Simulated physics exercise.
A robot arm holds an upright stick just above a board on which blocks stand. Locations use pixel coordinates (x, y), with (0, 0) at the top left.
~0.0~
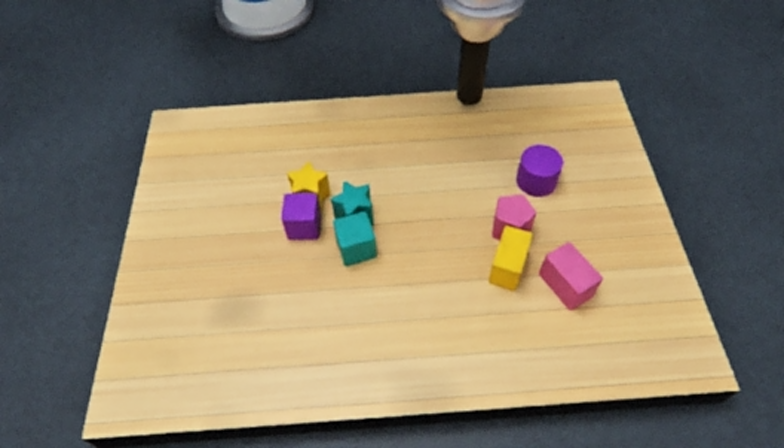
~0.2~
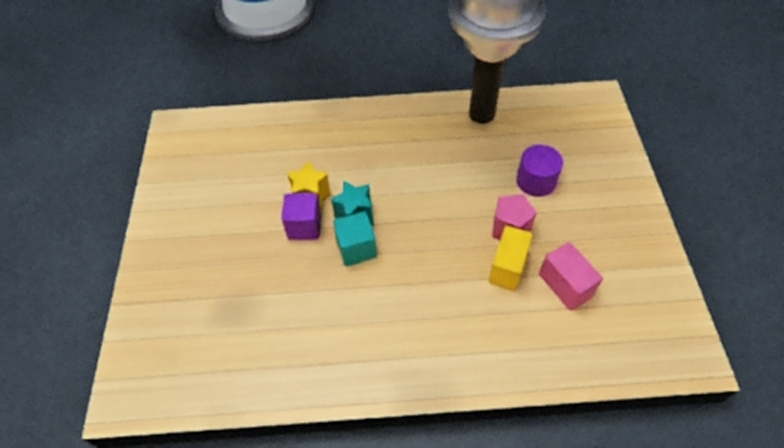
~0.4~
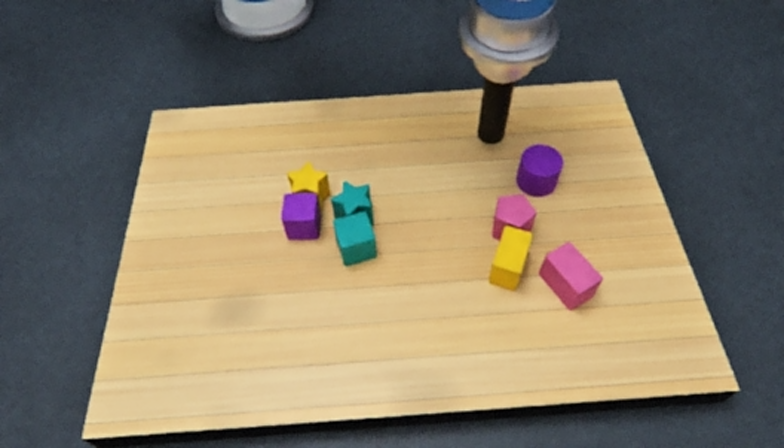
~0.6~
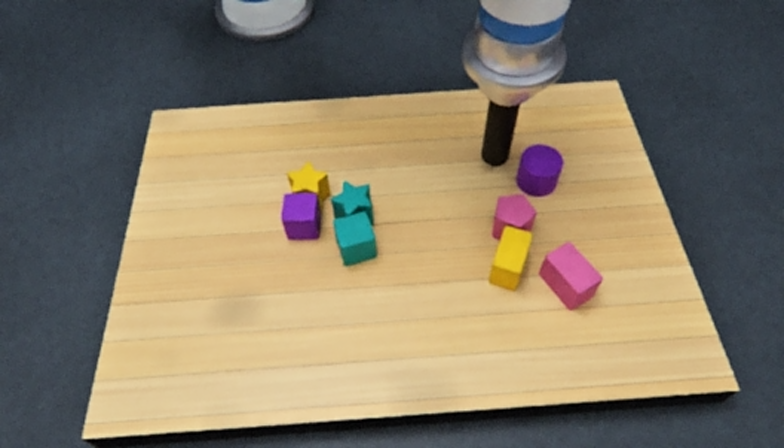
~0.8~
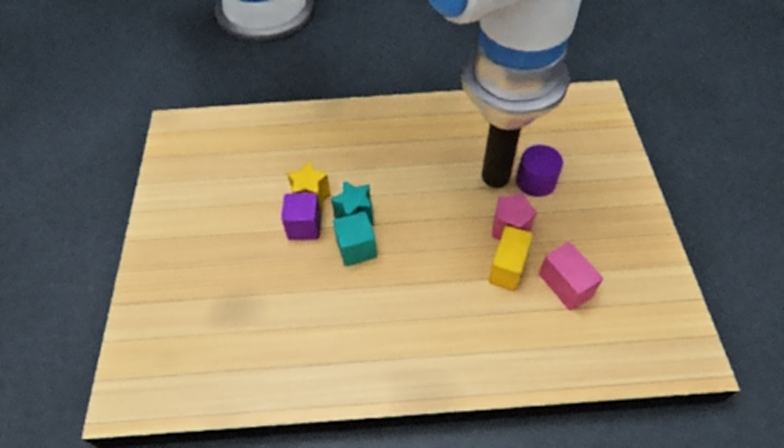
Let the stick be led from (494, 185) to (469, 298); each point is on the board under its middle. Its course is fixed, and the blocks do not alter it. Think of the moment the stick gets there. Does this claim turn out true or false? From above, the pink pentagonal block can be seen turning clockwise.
This is false.
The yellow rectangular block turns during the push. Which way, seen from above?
From above, the yellow rectangular block will be seen to turn clockwise.
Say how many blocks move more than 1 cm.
Blocks displaced: 2.
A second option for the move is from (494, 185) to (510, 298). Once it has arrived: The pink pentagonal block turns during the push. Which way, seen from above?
Viewed from above, counterclockwise.
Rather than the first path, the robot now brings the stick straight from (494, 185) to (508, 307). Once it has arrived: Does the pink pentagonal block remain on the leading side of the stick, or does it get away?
By then it is beside or behind the stick.
On the path given first. One third of the way, stick at (488, 212); yellow rectangular block at (517, 257); pink pentagonal block at (518, 217), turned 35° anticlockwise.
Two thirds of the way, stick at (479, 250); yellow rectangular block at (521, 261), turned 30° clockwise; pink pentagonal block at (521, 222), turned 65° anticlockwise; pink rectangular block at (577, 269).
At the end, stick at (470, 291); yellow rectangular block at (521, 261), turned 30° clockwise; pink pentagonal block at (521, 222), turned 65° anticlockwise; purple cylinder unmoved; pink rectangular block at (577, 269).
